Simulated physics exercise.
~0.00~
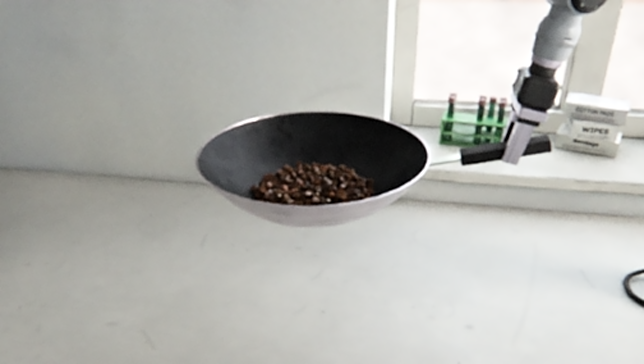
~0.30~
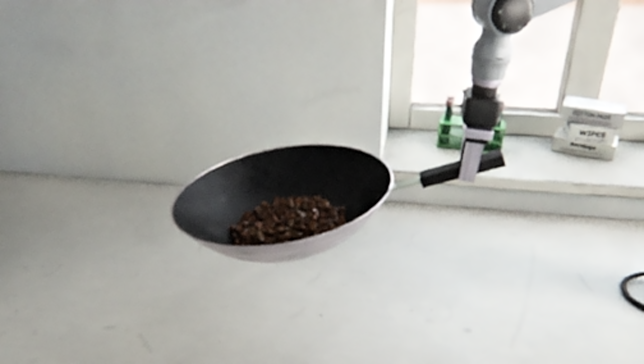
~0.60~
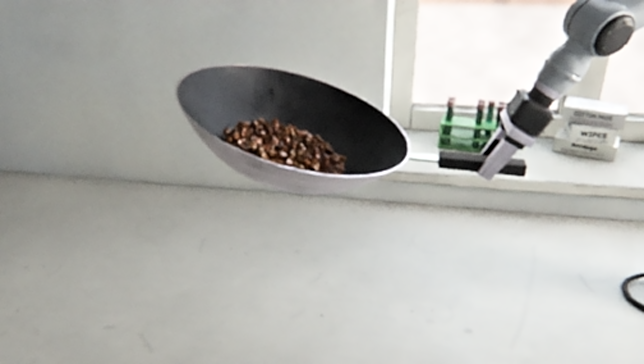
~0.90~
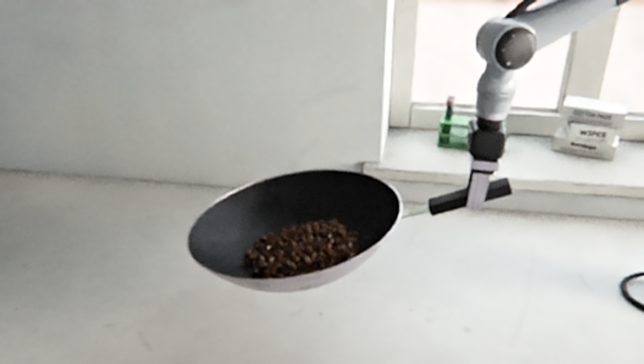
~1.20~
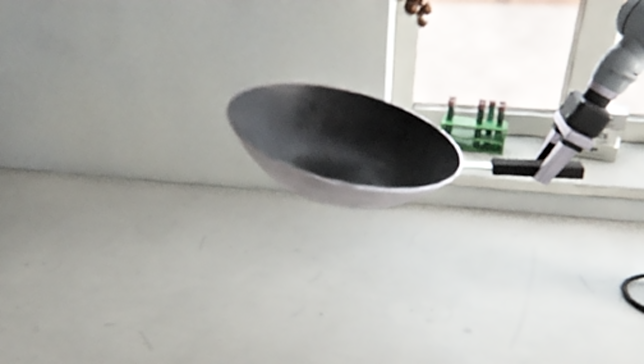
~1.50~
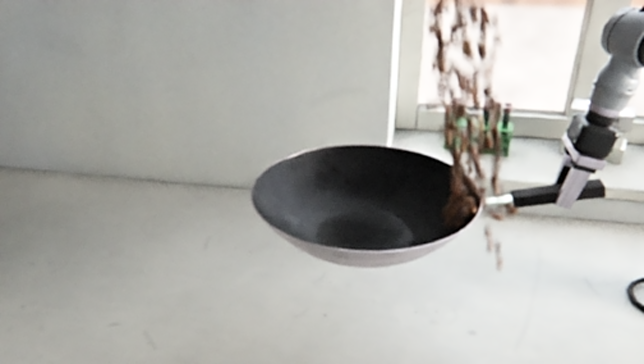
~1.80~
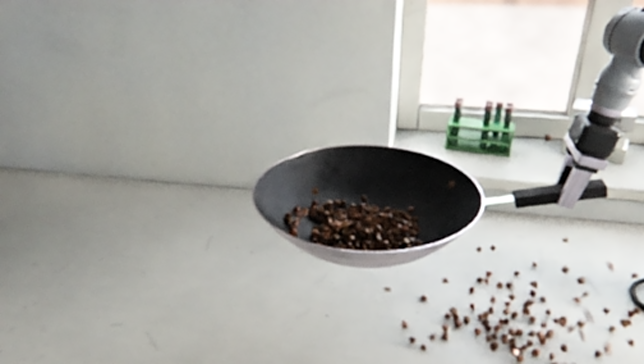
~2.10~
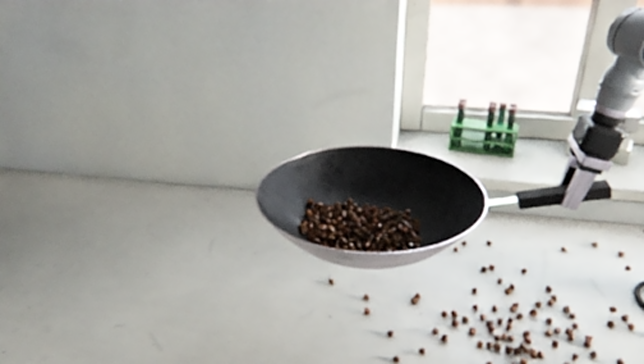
A robot arm tosses brown pellets from a wok, catching many while others scatter below.
